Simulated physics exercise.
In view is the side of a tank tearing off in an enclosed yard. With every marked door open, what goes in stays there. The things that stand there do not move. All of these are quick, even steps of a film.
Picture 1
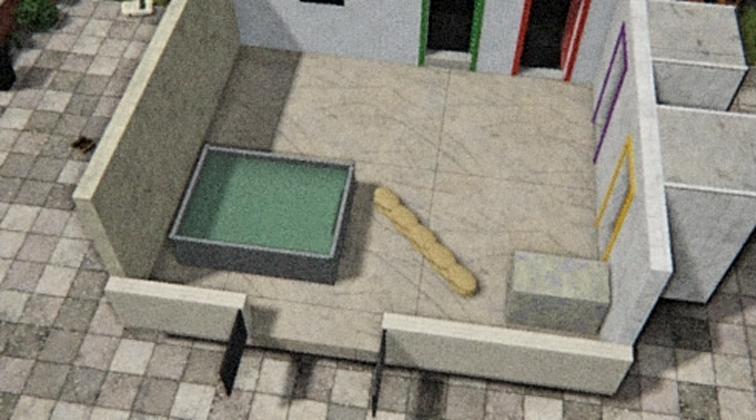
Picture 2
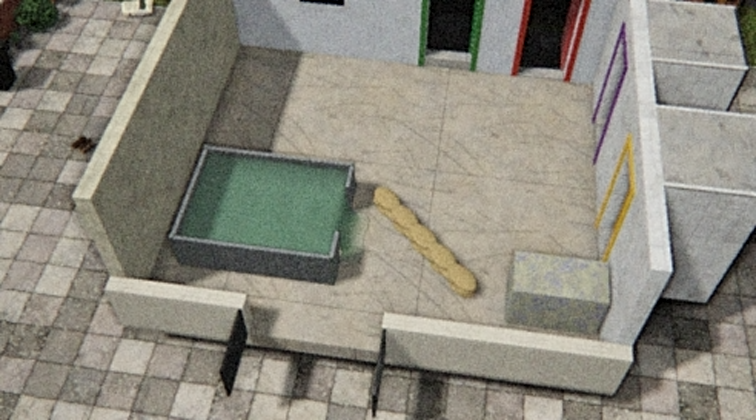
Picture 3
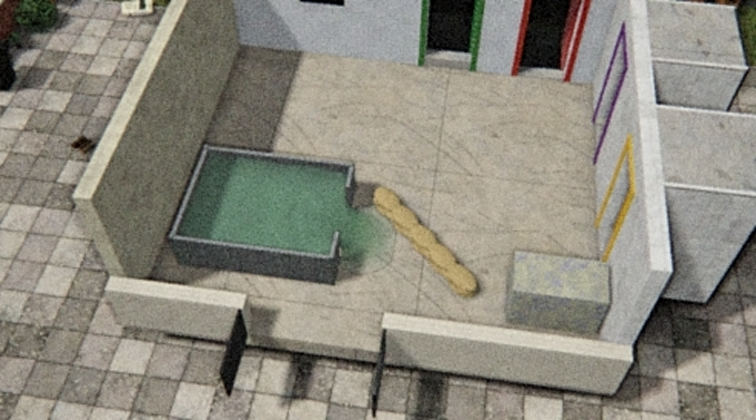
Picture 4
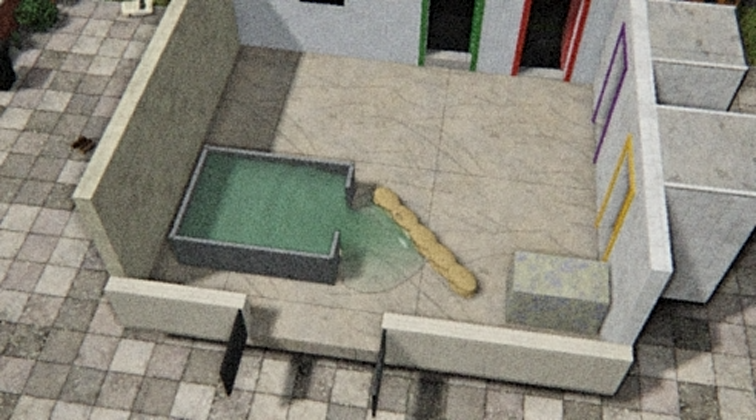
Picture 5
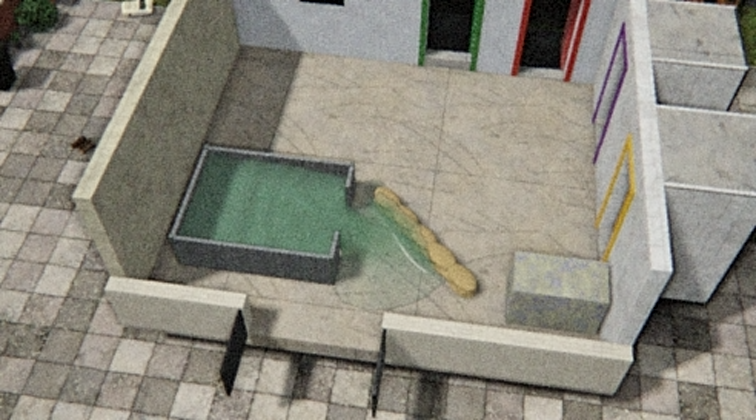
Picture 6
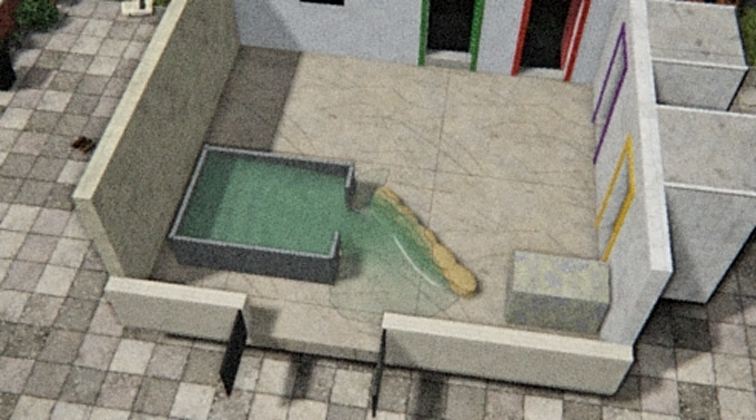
Open tank of green water in a walled yard losing part of its right side, water pouring out and spreading along a lumpy tan barrier.
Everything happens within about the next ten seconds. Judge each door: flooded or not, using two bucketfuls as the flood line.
The green door is not flooded. The yellow door is not flooded. The red door is flooded. The purple door is not flooded.
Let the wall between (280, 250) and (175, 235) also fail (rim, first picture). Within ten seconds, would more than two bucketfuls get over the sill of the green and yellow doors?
Taking them in turn, green ends up below and yellow ends up below.
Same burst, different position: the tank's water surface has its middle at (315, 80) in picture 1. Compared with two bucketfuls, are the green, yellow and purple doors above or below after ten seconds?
Going door by door, the green door comes in under, then the yellow door breaks the limit, then the purple door breaks the limit.
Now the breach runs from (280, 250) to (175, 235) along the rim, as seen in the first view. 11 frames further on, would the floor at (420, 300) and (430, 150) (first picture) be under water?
In the order asked, I get drenched for the first and still bare for the second.
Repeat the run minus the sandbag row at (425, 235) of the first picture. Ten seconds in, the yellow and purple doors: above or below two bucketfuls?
I reckon the yellow door crosses the threshold, while the purple door stays short of it.
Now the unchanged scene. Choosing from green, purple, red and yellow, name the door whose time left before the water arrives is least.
My answer: The yellow-painted one.
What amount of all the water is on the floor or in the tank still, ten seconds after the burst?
About 84 per cent.
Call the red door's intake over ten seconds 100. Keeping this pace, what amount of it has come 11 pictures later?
I'd say some 0 per cent.
A moment on, water covers 15 % of the floor; the green door not reached, the yellow door not reached, the red door not reached, the purple door not reached.
Next, water covers 30 % of the floor; the green door not reached, the yellow door not reached, the red door not reached, the purple door not reached.
Then, water covers 40 % of the floor; the green door not reached, the yellow door wet at the sill, nothing in, the red door not reached, the purple door not reached.
Later, water covers 70 % of the floor; the green door wet at the sill, nothing in, the yellow door wet at the sill, nothing in, the red door wet at the sill, nothing in, the purple door wet at the sill, nothing in.
In the end, water covers 90 % of the floor; the green door wet at the sill, nothing in, the yellow door wet at the sill, nothing in, the red door over two buckets in, the purple door wet at the sill, nothing in.
